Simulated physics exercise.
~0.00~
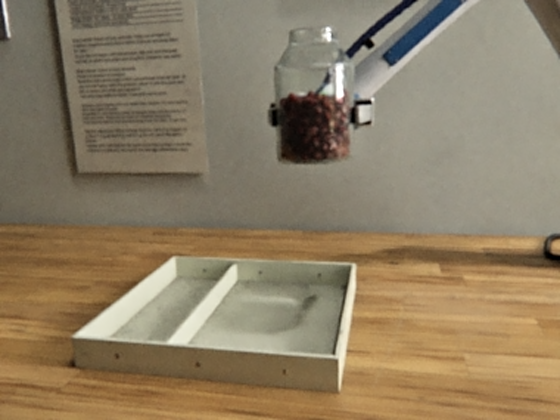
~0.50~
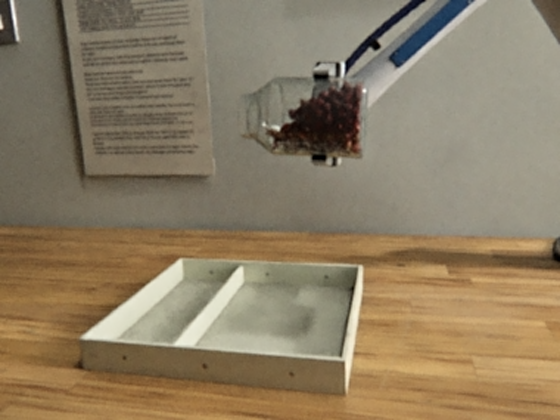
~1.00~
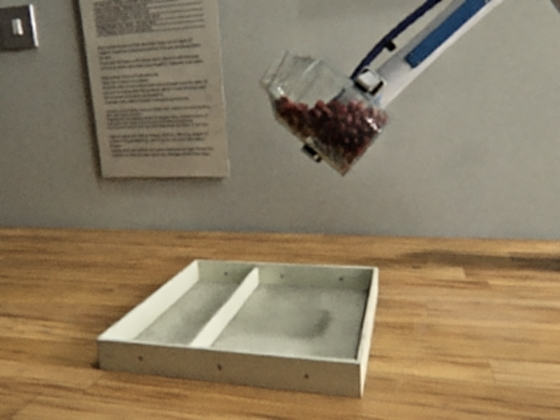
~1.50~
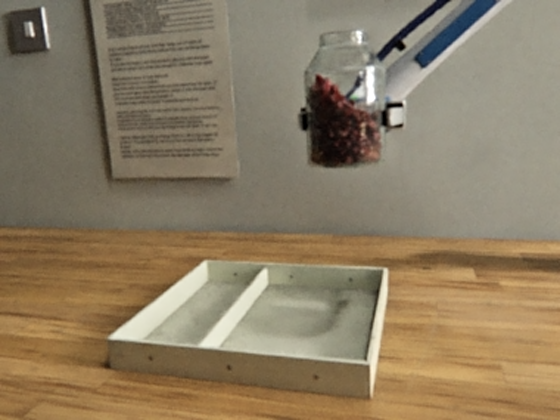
On a wooden tabletop against a grey wall with a printed sheet pinned to it, a robot arm holds a clear jar partly filled with dark red beans above a shallow pale tray split by a cross wall. The jar starts upright, then the arm tips it onto its side, its mouth pointing left, and the beans spread along the glass. Next it leans at a slant, partway back up, with the beans still inside. Finally the arm brings the jar upright again, the beans resting in a sloping heap, while the tray below remains empty.
